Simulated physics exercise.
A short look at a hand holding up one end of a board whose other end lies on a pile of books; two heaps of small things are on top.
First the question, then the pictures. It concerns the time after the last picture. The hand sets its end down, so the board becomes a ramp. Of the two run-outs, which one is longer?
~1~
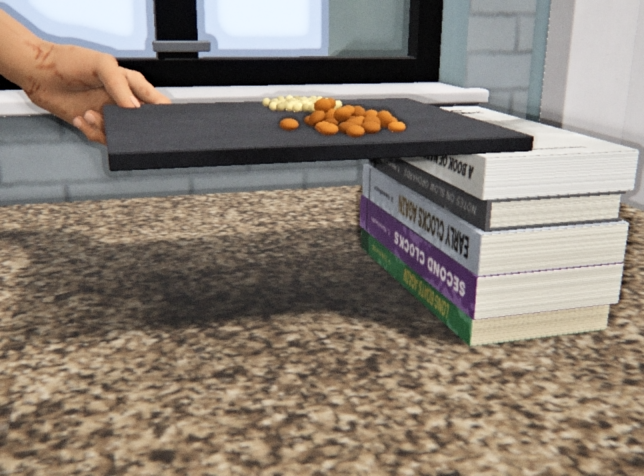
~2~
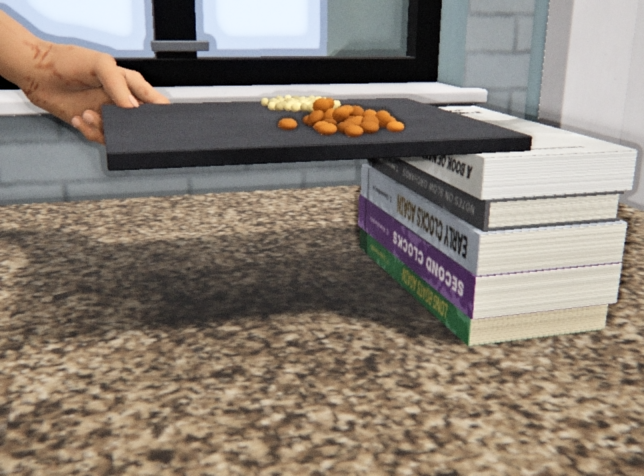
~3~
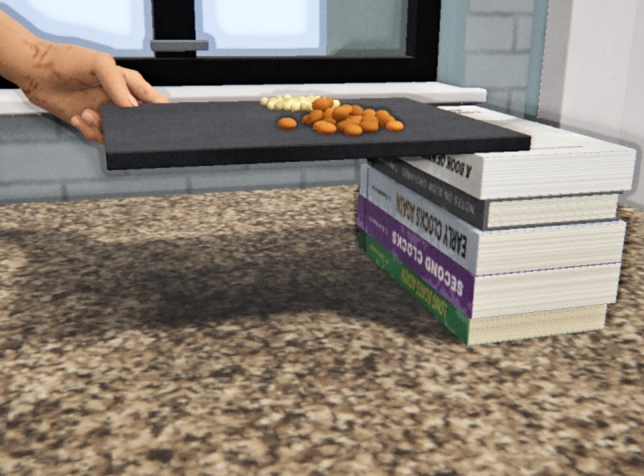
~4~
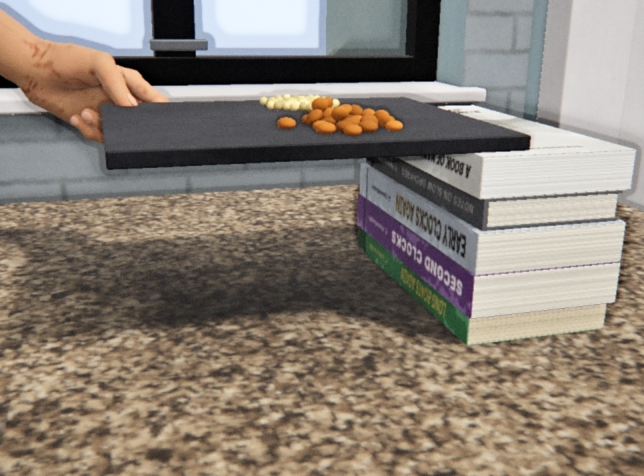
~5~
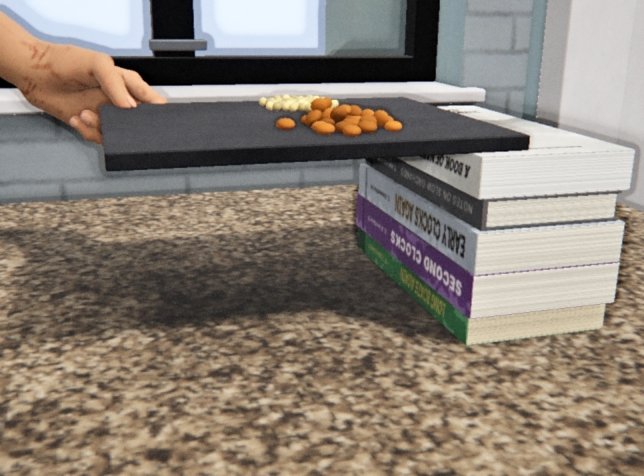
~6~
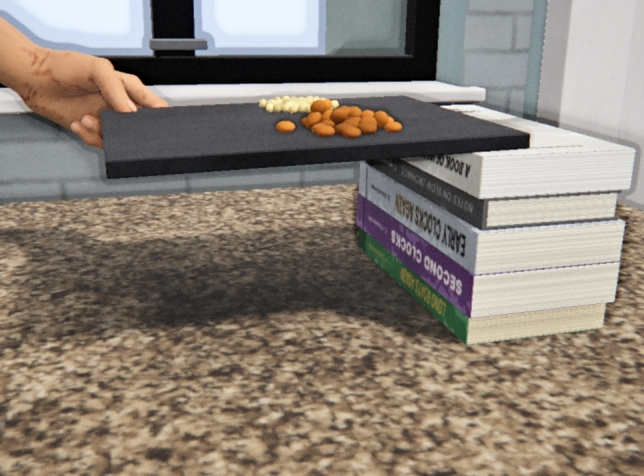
The far one.
Then, 0.34 s on from there, board sloping at 11°; near batch the whole lot still on the board; far batch the whole lot still on the board.
Then, 0.77 s on from there, board sloping at 26°; near batch the whole lot still on the board; far batch the whole lot still on the board.
Then, 1.24 s on from there, board resting at 36°; near batch mostly at the foot of the board; far batch mostly up to a board's length out.
In the end, board resting at 36°; near batch mostly at the foot of the board; far batch mostly up to a board's length out; the far batch has gone farther.
